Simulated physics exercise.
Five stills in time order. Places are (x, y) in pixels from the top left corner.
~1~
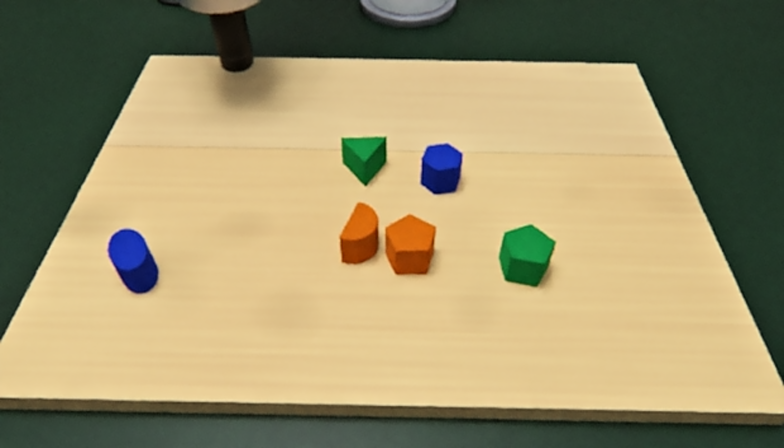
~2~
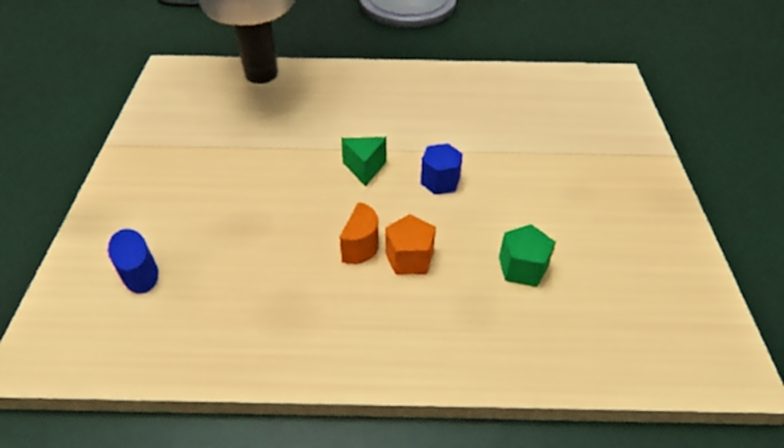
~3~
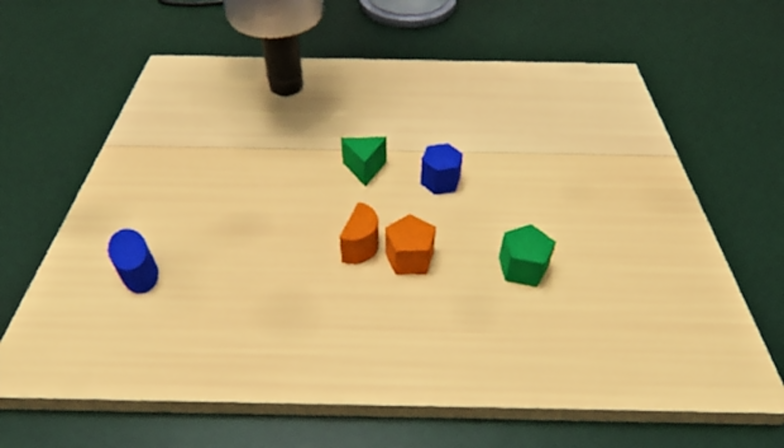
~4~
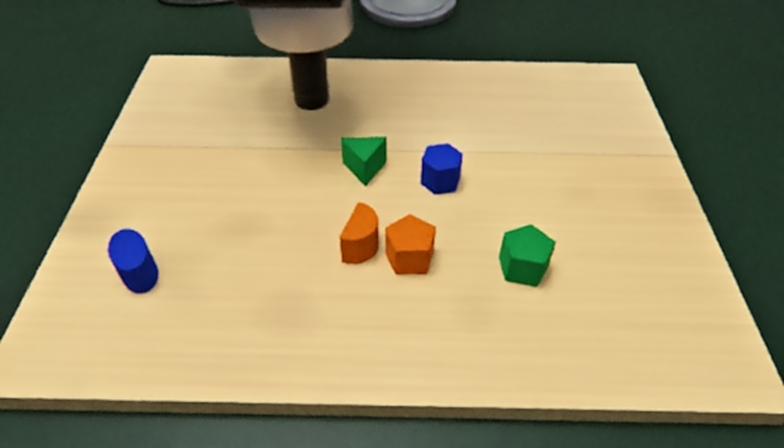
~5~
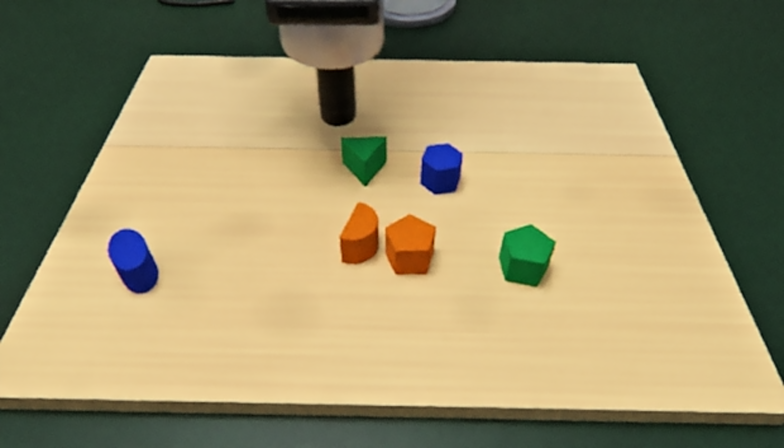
At first, a dark peg on a robotic arm hovers near the upper left of a pale wooden board holding blue, green and orange blocks. The peg then glides steadily right and slightly downward, drawing close to the green triangular piece near the middle, while all the blocks stay still.
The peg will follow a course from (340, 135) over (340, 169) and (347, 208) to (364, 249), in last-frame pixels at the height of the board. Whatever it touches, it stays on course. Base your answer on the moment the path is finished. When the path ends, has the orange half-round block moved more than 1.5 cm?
In short: Yes.
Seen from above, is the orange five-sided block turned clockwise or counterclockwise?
The turn is anti-clockwise.
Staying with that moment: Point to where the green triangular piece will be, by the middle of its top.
The centre of its top will be at (375, 164).
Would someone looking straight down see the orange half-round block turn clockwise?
That would be a yes.
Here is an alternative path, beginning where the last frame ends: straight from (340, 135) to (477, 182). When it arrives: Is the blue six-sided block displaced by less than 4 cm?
My answer is no.
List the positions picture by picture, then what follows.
Lower end of the peg (238, 64), tops of blocks, orange half-round block (361, 222), green triangular piece (364, 145), orange five-sided block (411, 233), blue six-sided block (443, 156), in the first picture.
Peg (262, 75), blocks as before, in the second picture.
Peg (287, 87), blocks as before, in the third picture.
Peg (312, 101), blocks as before, in the fourth picture.
Peg (339, 117), orange half-round block (361, 222), green triangular piece (364, 145), orange five-sided block (411, 233), blue six-sided block (443, 156), in the fifth picture.
The first path, step by step. One third of the way, peg (338, 151); green triangular piece (369, 153), turned 50° anticlockwise.
Two thirds of the way, peg (346, 190); green triangular piece (375, 164), turned 105° anticlockwise.
At the end, peg (364, 232); orange half-round block (371, 251), turned 50° clockwise; green triangular piece (375, 164), turned 105° anticlockwise; orange five-sided block (418, 244), turned 55° anticlockwise; blue six-sided block not moved.
